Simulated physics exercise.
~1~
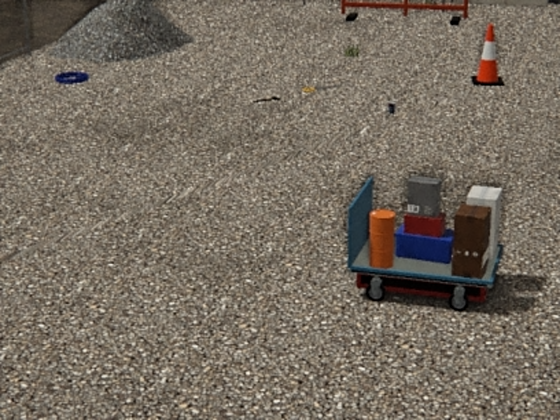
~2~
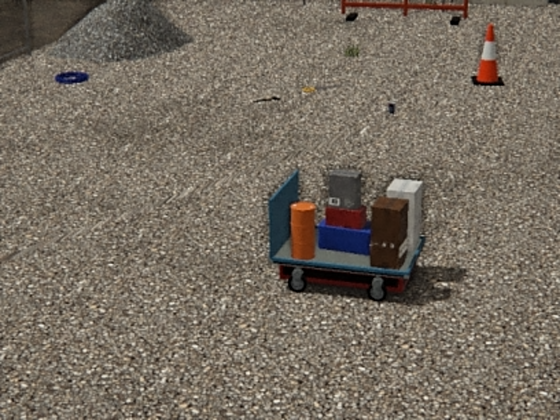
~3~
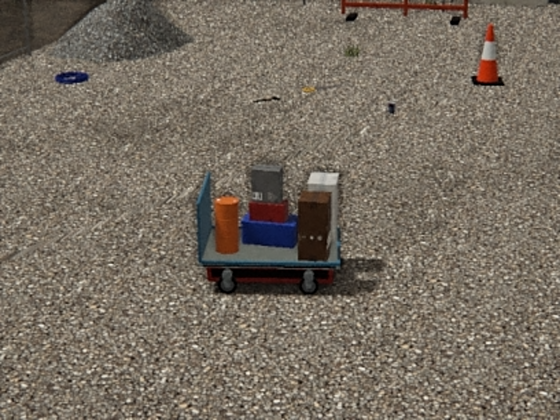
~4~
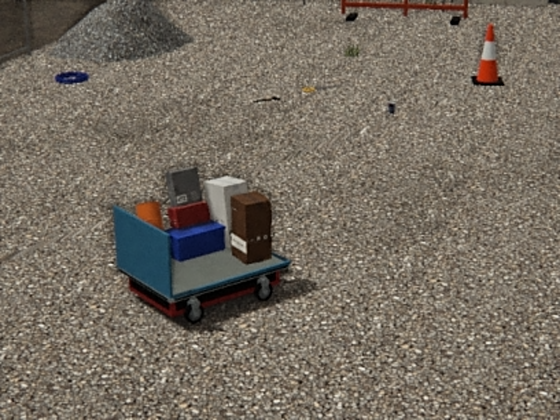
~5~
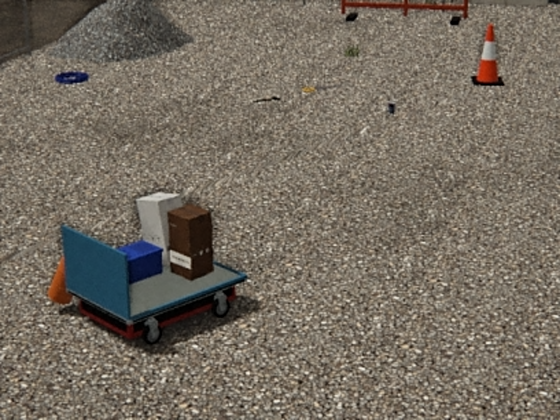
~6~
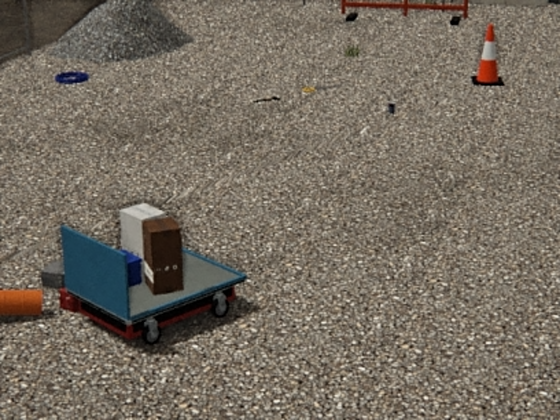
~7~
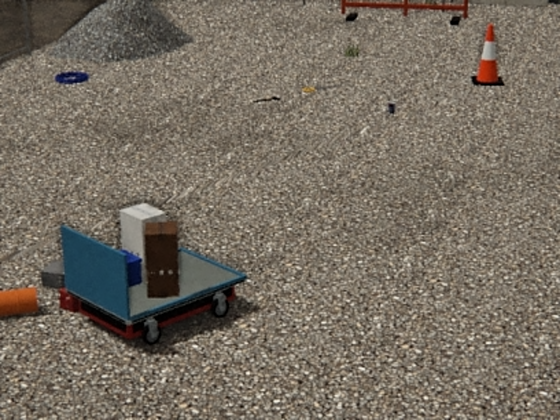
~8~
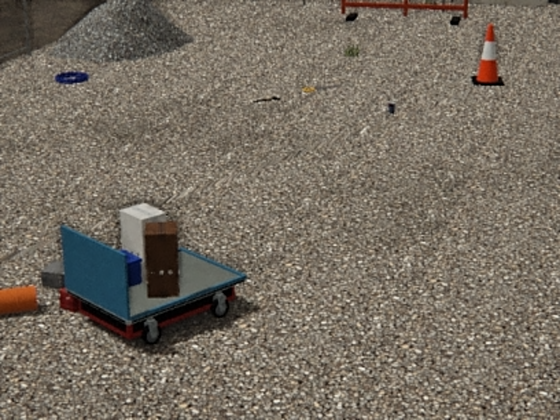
The video shows a flat cart carrying boxes and an orange canister leftward across gravel, then turning and stopping as the canister, a grey box and a red parcel fall off, while the white box, brown box and blue tote shift but stay aboard.
